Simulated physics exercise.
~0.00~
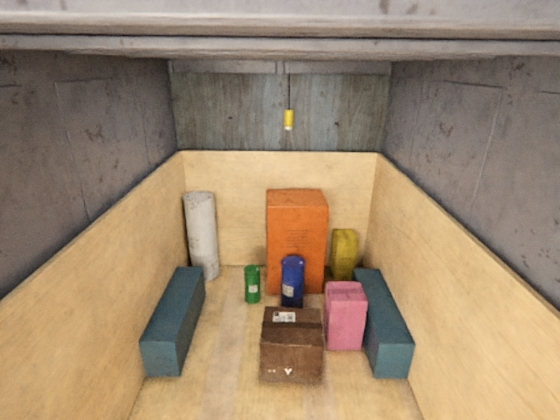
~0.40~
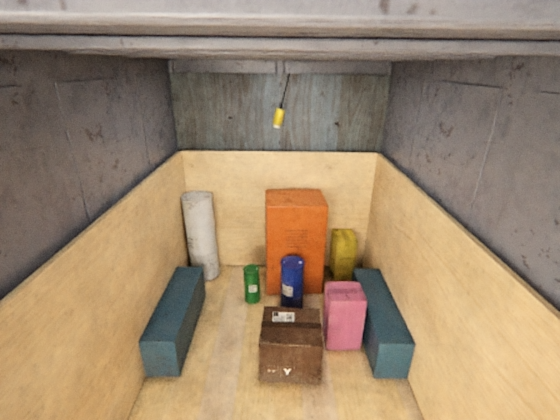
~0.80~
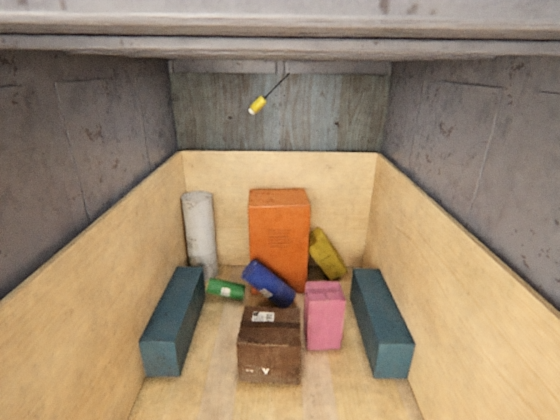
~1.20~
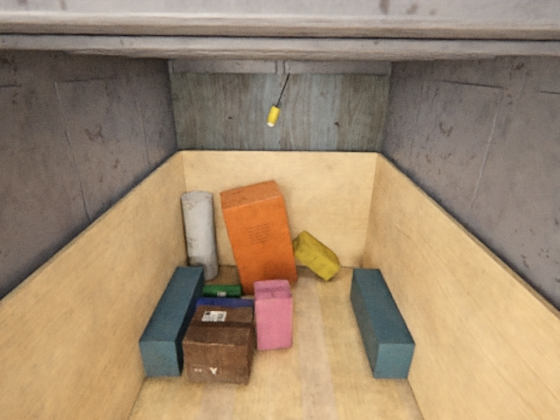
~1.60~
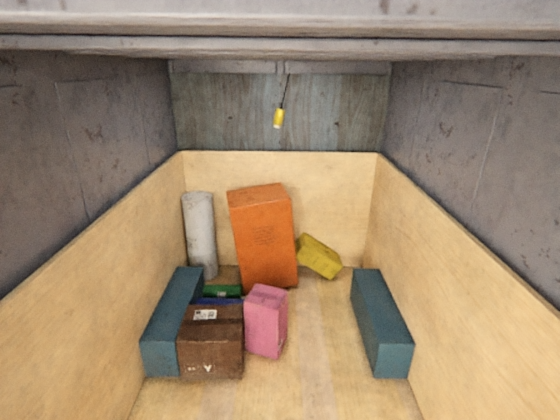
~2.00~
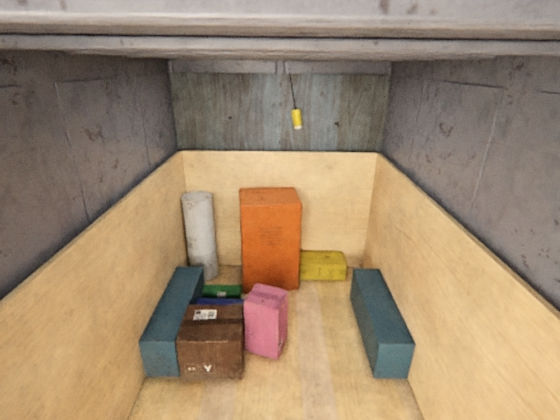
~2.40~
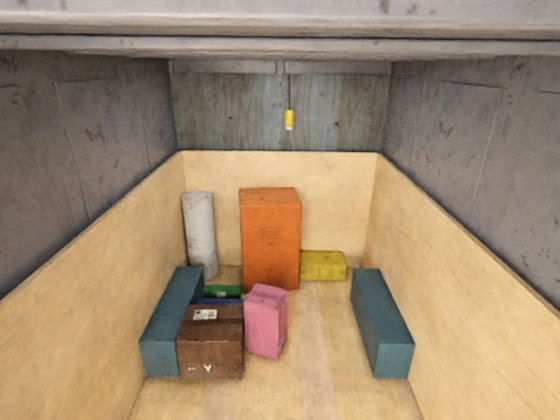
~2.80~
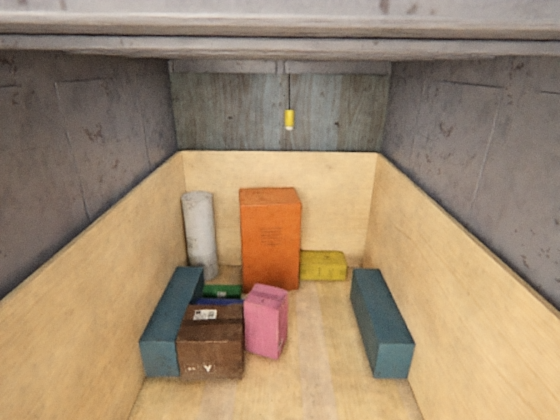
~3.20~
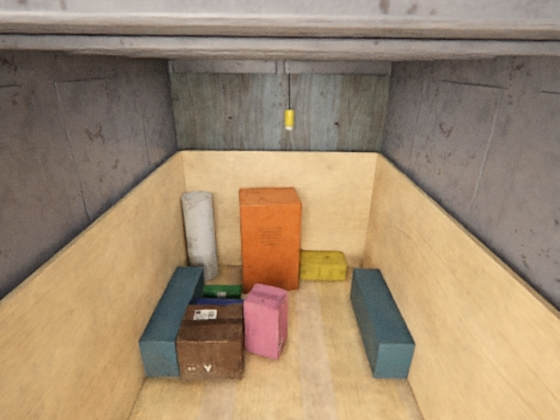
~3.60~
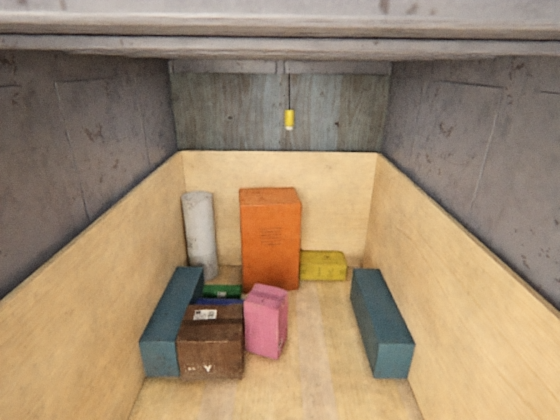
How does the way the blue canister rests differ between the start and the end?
At the start the blue canister stands upright in the middle of the bay. By the end it lies on its side at the left, partly hidden behind the brown box.
